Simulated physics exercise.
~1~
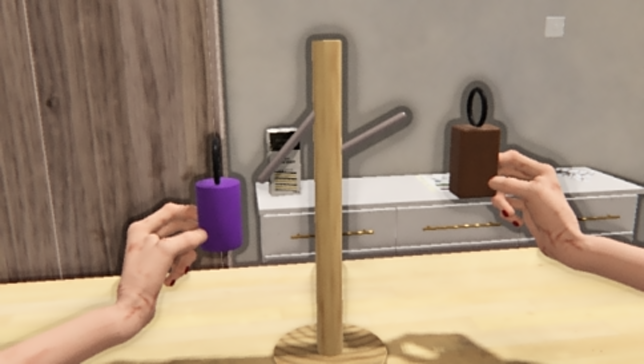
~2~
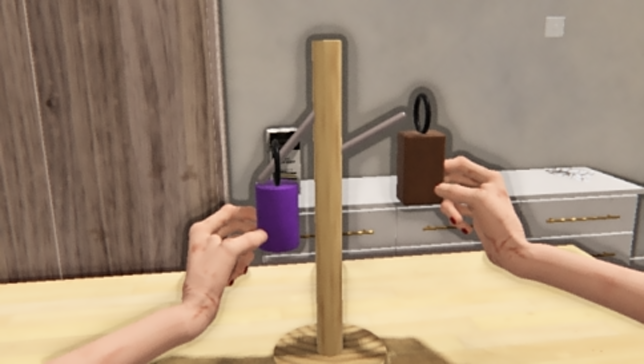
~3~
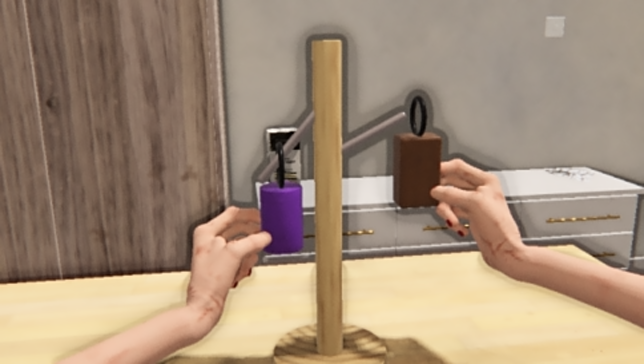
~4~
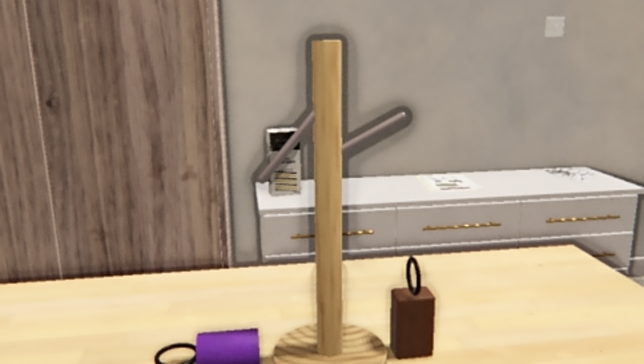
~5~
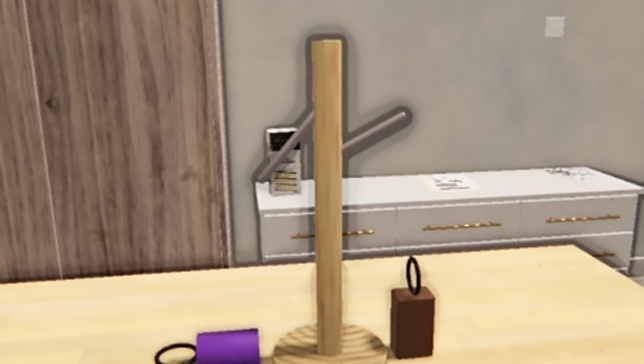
In a room with a wooden panel and a white drawer unit against a grey wall, a wooden post with a slanting grey peg on each side stands on a pale table. Two hands reach in, the left holding a purple cylinder and the right a brown block, each topped with a black loop. They bring the objects inward toward the pegs and pause there. Then the hands are gone, and both objects have dropped to the table. The purple one lies on its side left of the post, while the brown one stands upright to the right, leaving both pegs empty.
